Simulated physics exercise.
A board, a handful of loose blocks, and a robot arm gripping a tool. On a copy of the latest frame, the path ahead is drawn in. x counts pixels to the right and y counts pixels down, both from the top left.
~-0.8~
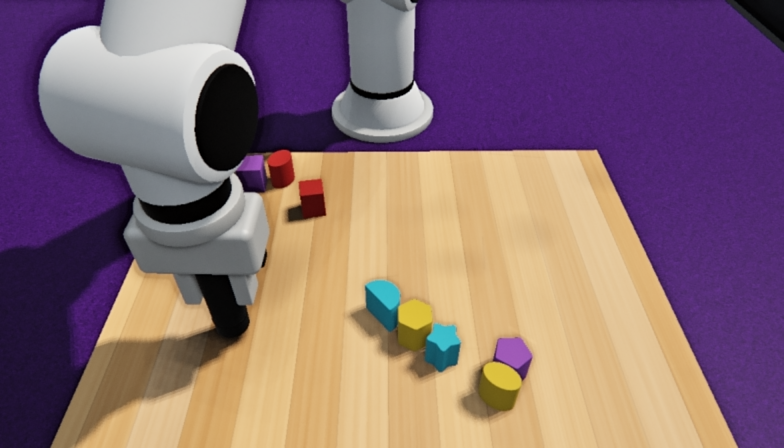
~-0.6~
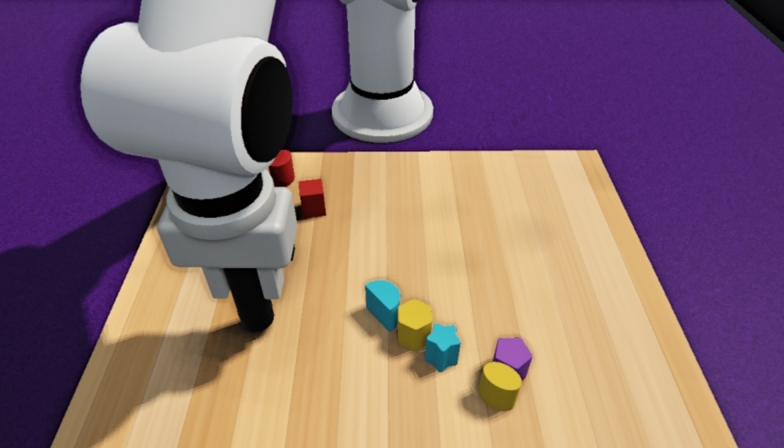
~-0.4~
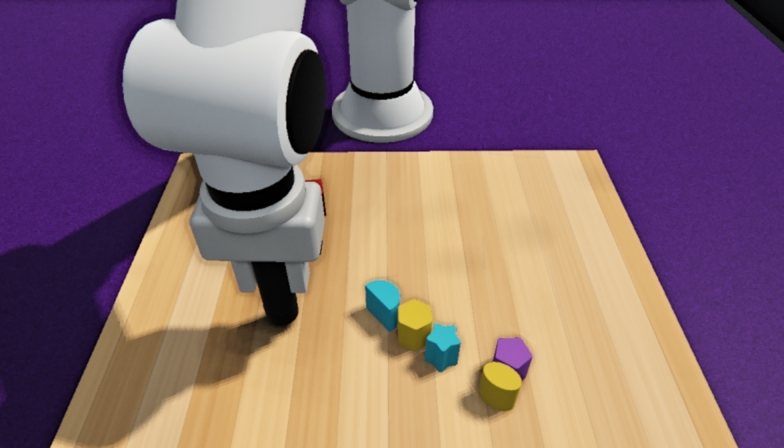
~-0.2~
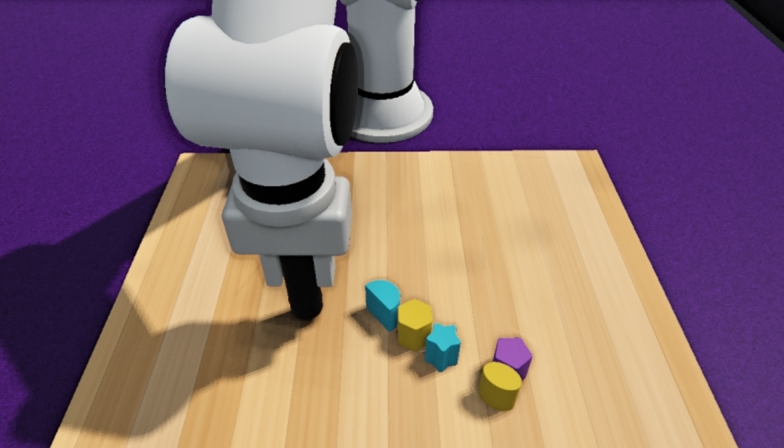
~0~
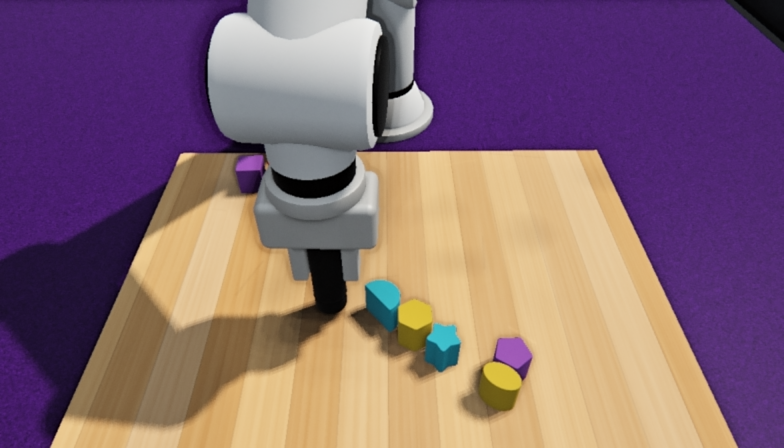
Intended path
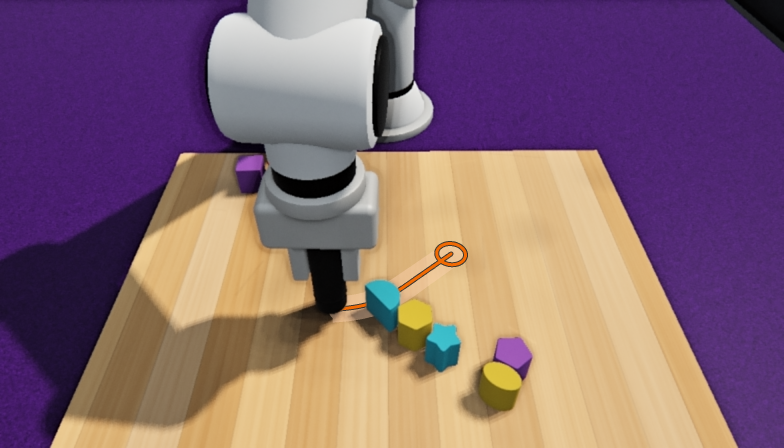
A robot arm gripping a dark tool moves steadily rightward over a wooden board, first passing in front of the red blocks near the back edge. It continues toward a turquoise half-round block, closing to just left of it, while the turquoise, yellow and purple blocks stay still.
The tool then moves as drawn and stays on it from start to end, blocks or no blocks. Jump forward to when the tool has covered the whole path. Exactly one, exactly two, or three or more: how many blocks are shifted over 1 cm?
It should be one, as far as I can tell.
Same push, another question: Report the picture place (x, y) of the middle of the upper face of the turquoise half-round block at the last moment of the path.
The centre of its top will be at (408, 288).
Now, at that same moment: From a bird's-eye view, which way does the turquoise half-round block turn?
The sense of turning is clockwise.
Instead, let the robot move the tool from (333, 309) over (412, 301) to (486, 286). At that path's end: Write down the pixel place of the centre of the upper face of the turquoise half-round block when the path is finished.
I expect it at (444, 295).
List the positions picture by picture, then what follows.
The first frame shows tool's lower end at (234, 325); turquoise half-round block at (385, 292); yellow hexagon at (415, 314).
The second frame shows tool at (258, 319); blocks still.
The third frame shows tool at (283, 314); blocks still.
The fourth frame shows tool at (307, 308); blocks still.
The fifth frame shows tool at (332, 302); turquoise half-round block at (385, 292); yellow hexagon at (415, 314).
Drawn move, from (333, 309) by way of (381, 300) and (418, 277) to (451, 254).
On the path given first. One third of the way, tool at (381, 293); turquoise half-round block at (402, 290), turned 70° clockwise.
Two thirds of the way, tool at (419, 270); turquoise half-round block at (408, 288), turned 95° clockwise.
At the end, tool at (452, 247); turquoise half-round block at (408, 288), turned 95° clockwise; yellow hexagon still.
